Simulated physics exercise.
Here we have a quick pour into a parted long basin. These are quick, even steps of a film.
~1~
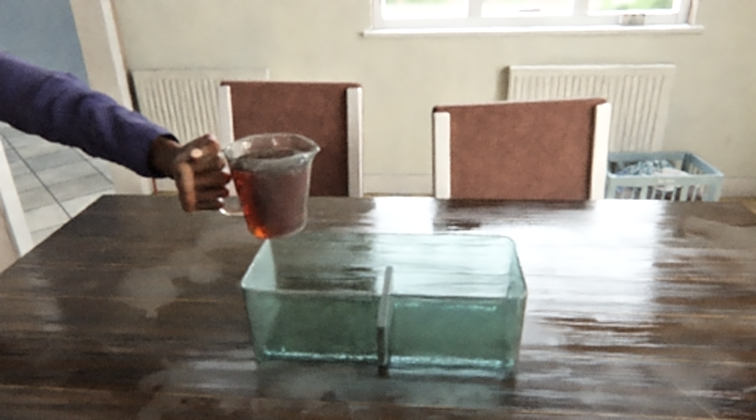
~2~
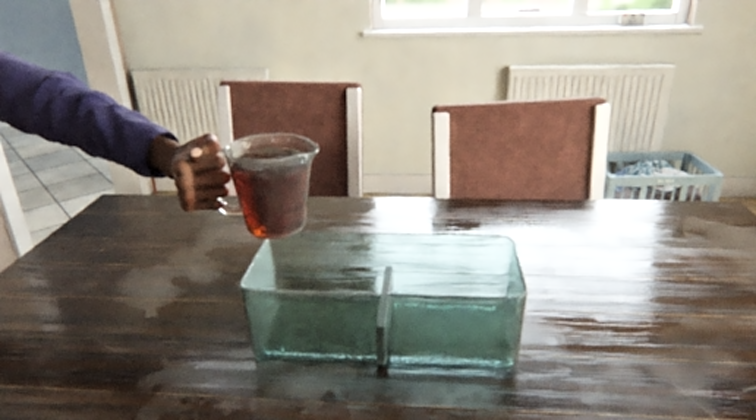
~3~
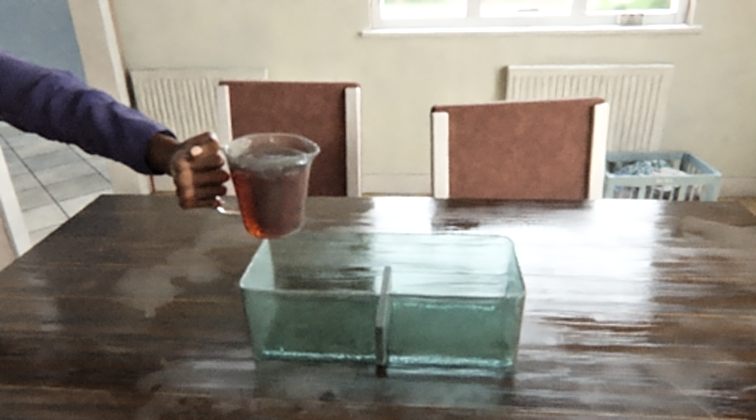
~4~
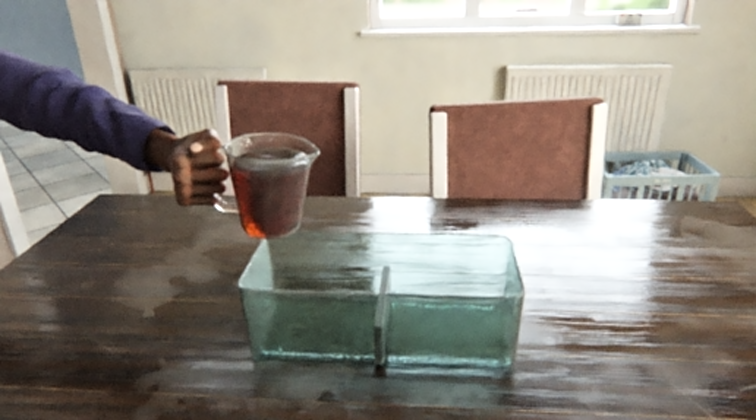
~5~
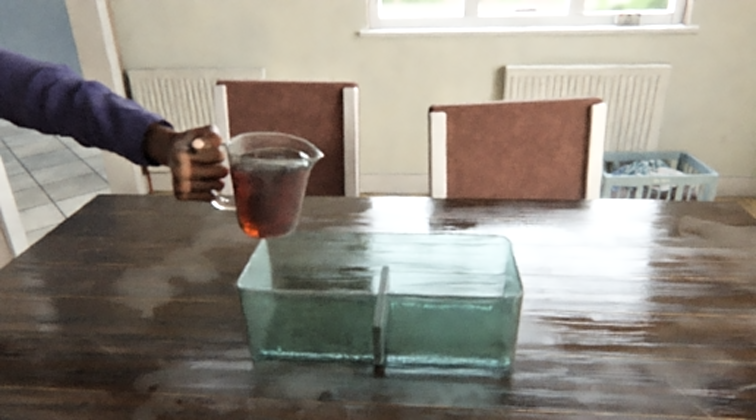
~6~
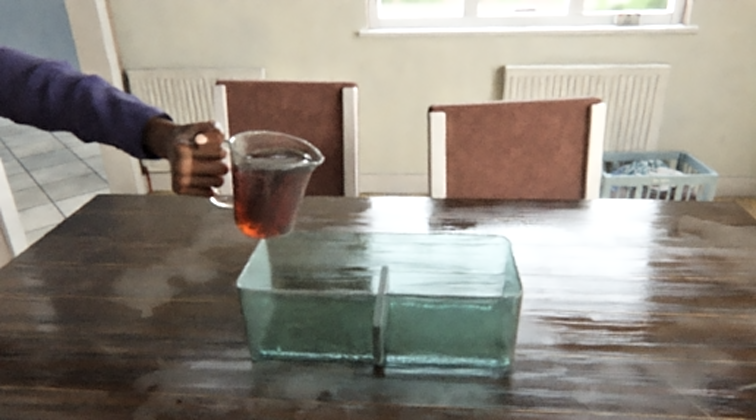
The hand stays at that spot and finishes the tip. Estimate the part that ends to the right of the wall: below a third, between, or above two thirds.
It comes to under a third.
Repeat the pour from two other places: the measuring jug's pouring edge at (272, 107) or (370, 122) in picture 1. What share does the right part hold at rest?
First some 5, then 95 per cent.
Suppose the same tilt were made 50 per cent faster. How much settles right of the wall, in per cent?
About 10 per cent.
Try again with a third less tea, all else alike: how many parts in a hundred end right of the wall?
Some 0 per cent.
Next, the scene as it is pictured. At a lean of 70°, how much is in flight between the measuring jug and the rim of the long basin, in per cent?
Close to 20 per cent.
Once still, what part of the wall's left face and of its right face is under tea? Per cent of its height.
Near 30 on the left, 10 on the right.
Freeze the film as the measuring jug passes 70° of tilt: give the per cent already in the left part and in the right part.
Left: 5 %. Right: 5 %.
A moment on, the measuring jug is tipped part way and 71 per cent is still to pour, 7 is left of the wall and 4 right of it.
Next, the measuring jug is tipped right over and 11 per cent is still to pour, 63 is left of the wall and 16 right of it.
Then the measuring jug is tipped right over and 0 per cent is still to pour, 81 is left of the wall and 17 right of it.
Later the measuring jug is tipped right over and 0 per cent is still to pour, 81 is left of the wall and 18 right of it.
At rest 81 per cent lies left of the wall, 18 right of it and 1 outside.
